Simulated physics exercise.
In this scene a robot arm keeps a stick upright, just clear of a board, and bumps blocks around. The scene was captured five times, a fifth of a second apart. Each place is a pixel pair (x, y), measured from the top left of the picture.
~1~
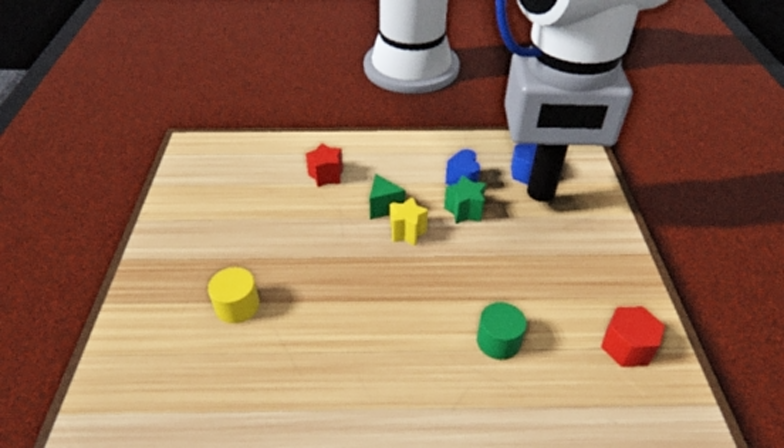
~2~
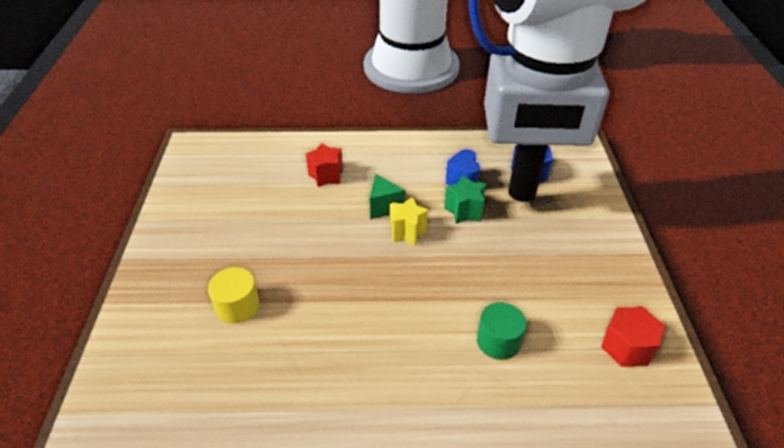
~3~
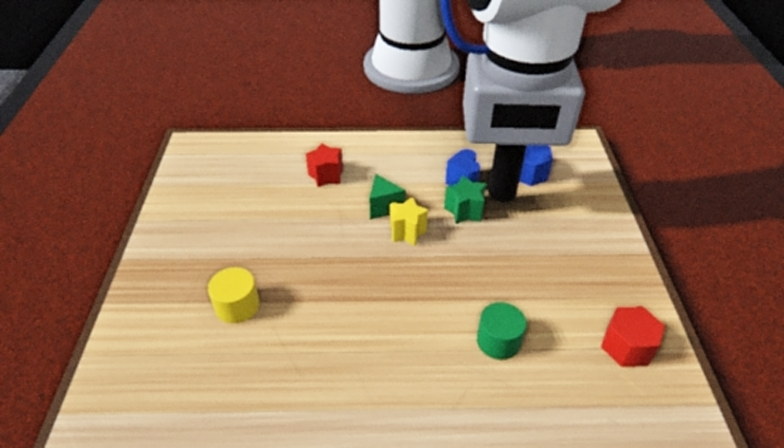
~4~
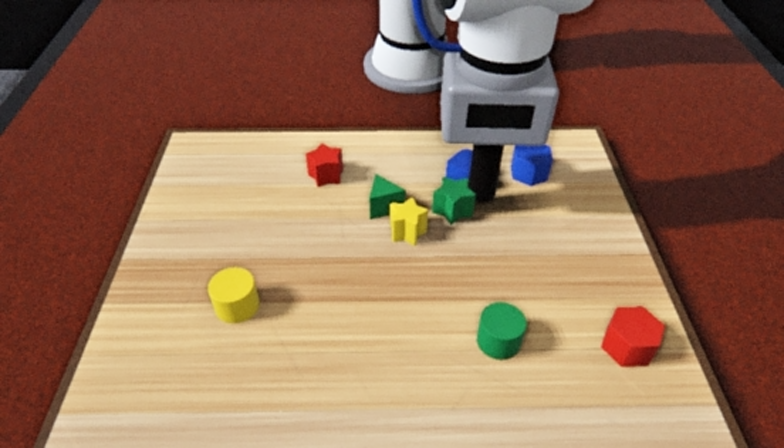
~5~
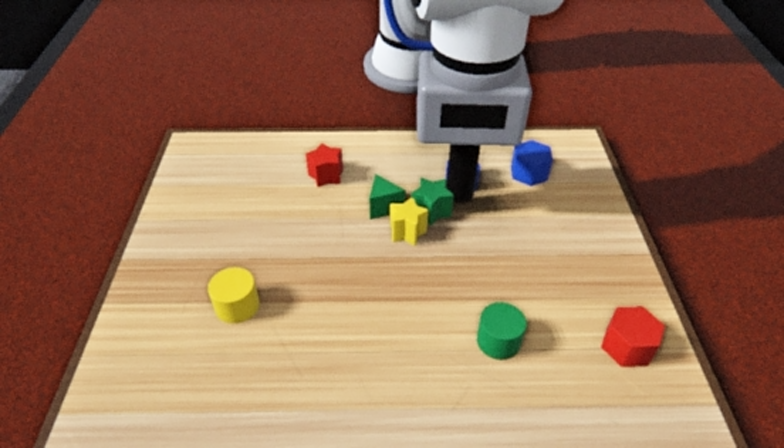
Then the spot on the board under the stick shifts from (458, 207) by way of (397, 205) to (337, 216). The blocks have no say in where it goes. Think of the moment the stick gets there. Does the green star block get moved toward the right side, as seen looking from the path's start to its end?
No, that is not how it ends up.
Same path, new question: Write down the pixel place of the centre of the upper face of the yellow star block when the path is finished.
The centre of its top will be at (391, 223).
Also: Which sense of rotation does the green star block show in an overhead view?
In a top view, it turns counterclockwise.
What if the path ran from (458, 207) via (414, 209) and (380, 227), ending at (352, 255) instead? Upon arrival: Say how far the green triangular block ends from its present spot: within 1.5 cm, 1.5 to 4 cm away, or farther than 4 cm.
Shift of over 4 cm.
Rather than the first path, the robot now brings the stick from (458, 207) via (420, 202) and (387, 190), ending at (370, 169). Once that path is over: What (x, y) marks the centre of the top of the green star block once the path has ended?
I expect it at (389, 192).
The first path, step by step. One third of the way, stick at (417, 191); green triangular block at (364, 186), turned 25° clockwise; yellow star block at (398, 217), turned 35° anticlockwise; green star block at (395, 195), turned 25° anticlockwise.
Two thirds of the way, stick at (376, 194); green triangular block at (345, 190), turned 70° clockwise; yellow star block at (392, 222), turned 70° anticlockwise; green star block at (369, 205), turned 65° anticlockwise.
At the end, stick at (336, 203); green triangular block at (309, 194), turned 60° clockwise; yellow star block at (391, 223), turned 75° anticlockwise; green star block at (358, 211), turned 110° anticlockwise; blue heart not moved.
